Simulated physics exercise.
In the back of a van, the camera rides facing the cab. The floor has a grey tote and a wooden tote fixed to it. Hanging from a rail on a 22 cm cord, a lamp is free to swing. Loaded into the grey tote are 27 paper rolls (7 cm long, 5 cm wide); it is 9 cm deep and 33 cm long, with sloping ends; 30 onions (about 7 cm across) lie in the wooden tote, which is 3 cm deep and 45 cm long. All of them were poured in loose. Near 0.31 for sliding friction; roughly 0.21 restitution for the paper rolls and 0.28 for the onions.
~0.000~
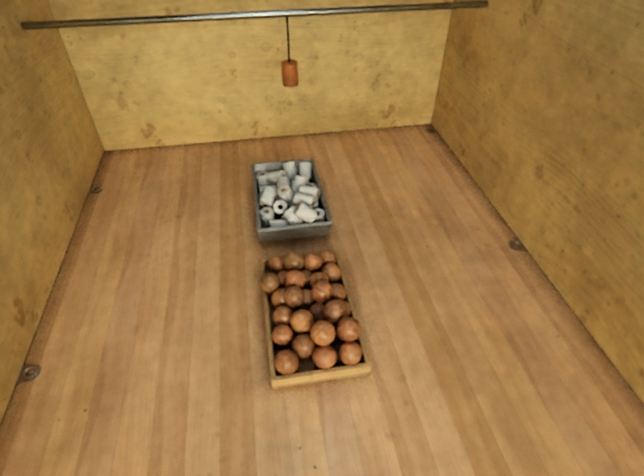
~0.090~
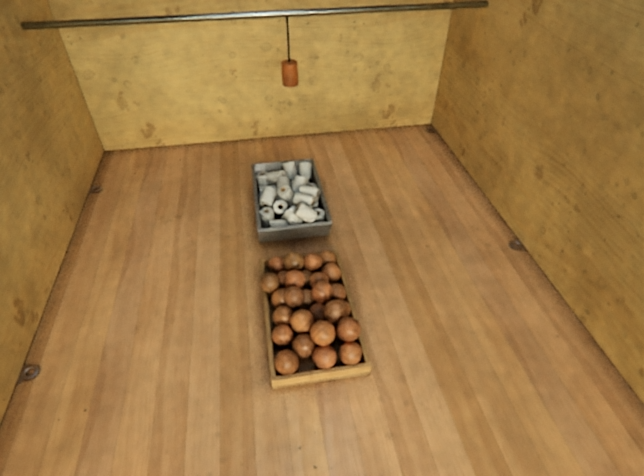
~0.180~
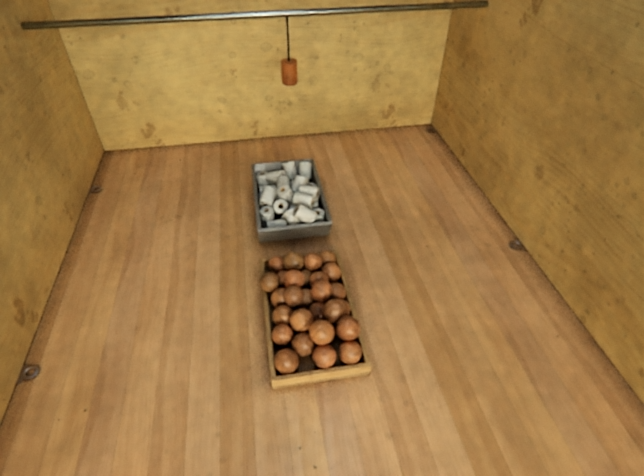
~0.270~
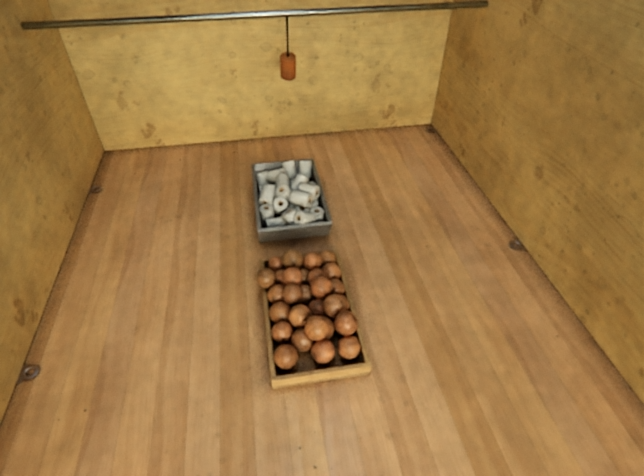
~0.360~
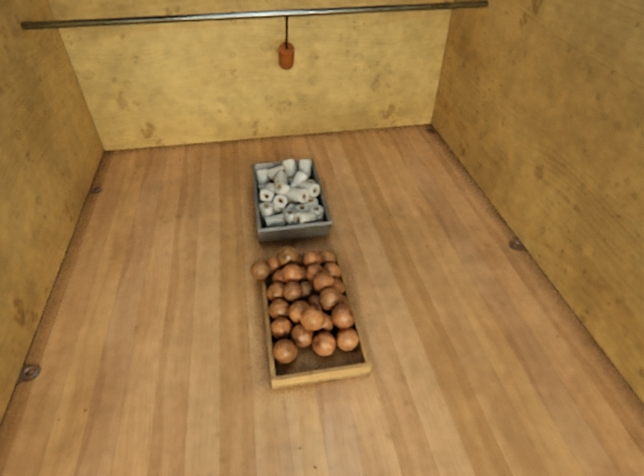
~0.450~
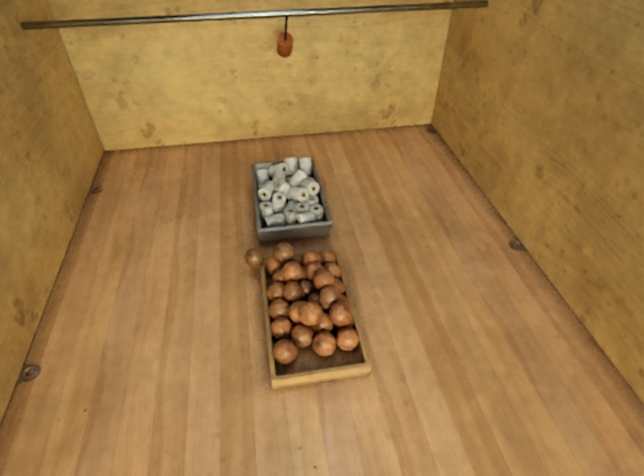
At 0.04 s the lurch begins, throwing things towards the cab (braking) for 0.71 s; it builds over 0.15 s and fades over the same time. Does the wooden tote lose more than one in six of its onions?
No.
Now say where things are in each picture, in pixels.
In the first picture (we follow the rim corner now nearest the camera), wooden tote at (273, 377); grey tote at (259, 229); lamp swung 0°; nothing out yet.
In the second picture, wooden tote at (273, 377); lamp swung 0°.
In the third picture, wooden tote at (273, 377); lamp swung 4°.
In the fourth picture, wooden tote at (273, 377); lamp swung 15°.
In the fifth picture, wooden tote at (273, 377); lamp swung 30°.
In the sixth picture, wooden tote at (273, 377); grey tote at (259, 229); lamp swung 43°; 1 out, the lowest onion at (254, 258).
After 0.59 s, 0 of 27 out of the grey tote and 2 of 30 out of the wooden tote.
After 0.77 s, 0 of 27 out of the grey tote and 2 of 30 out of the wooden tote.
After 1.03 s, 0 of 27 out of the grey tote and 2 of 30 out of the wooden tote.
Outcome (at 1.35 s), 0 of 27 out of the grey tote and 2 of 30 out of the wooden tote. Asked share, 2 of 30, 7 per cent.
